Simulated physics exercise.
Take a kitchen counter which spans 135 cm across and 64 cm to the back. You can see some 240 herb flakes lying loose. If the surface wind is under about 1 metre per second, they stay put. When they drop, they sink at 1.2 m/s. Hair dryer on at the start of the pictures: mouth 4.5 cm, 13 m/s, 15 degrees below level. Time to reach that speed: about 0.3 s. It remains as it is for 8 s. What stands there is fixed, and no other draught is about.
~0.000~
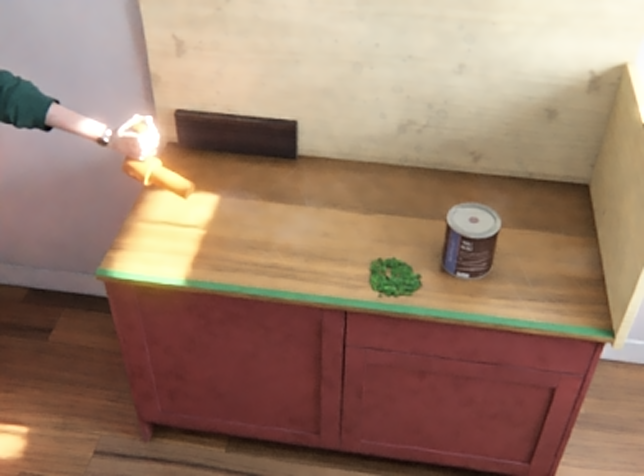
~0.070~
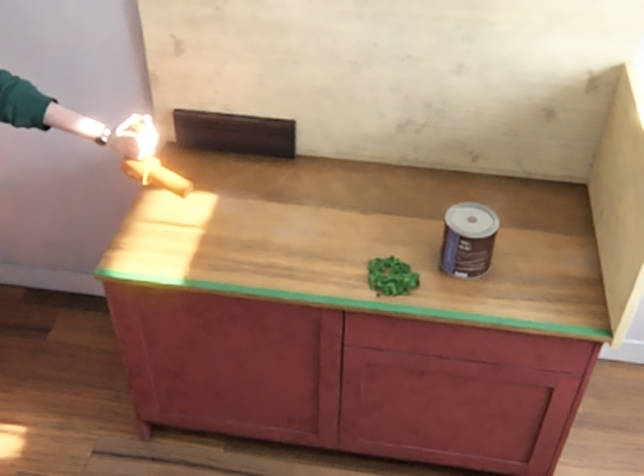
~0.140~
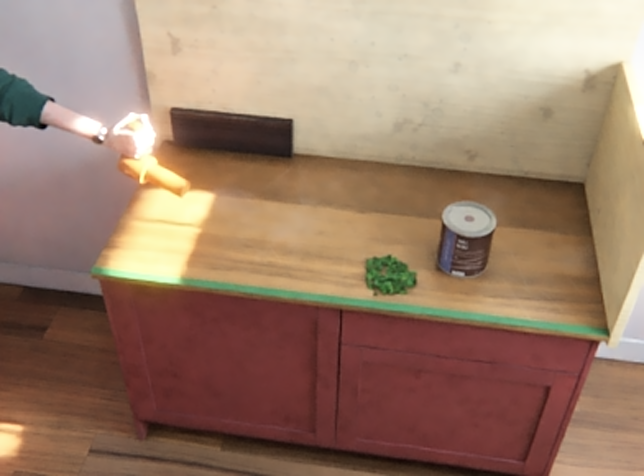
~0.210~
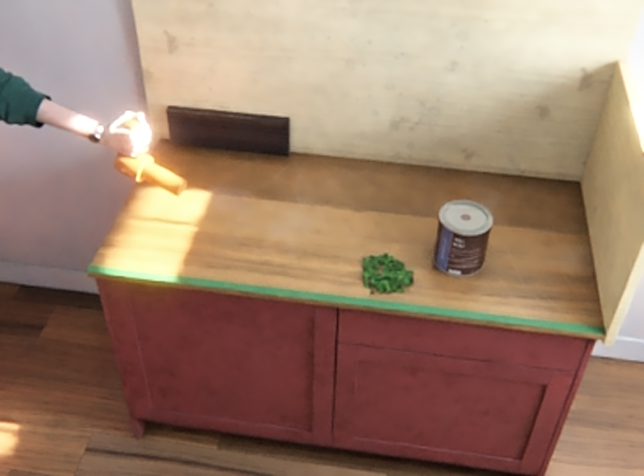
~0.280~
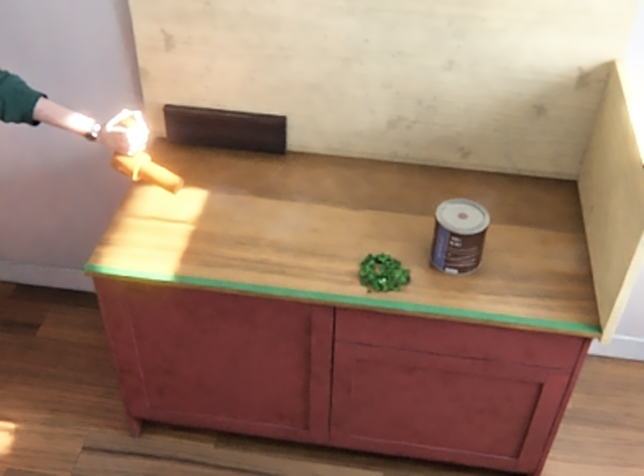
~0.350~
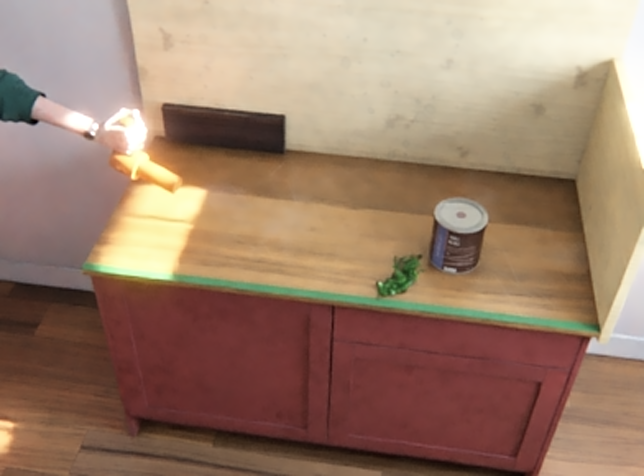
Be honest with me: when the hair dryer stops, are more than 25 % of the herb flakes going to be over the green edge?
Yes, they are.
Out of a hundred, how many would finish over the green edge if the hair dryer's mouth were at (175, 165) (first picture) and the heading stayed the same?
In that case roughly 100 percent.
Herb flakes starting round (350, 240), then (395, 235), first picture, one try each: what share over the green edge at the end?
Taking the two spots in order, you'd get 10 percent and then 0 percent.
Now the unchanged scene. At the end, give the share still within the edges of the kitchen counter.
Roughly 10 per cent.
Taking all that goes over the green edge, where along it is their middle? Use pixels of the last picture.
About (498, 320).
After 1.6 s, 14 % are on the move or not yet settled, 86 % are over the green edge.
After 2.6 s, 12 % are on the move or not yet settled, 87 % are over the green edge.
After 4.4 s, 10 % are on the move or not yet settled, 88 % are over the green edge.
After 8.0 s, at the end, 88 % are over the green edge.
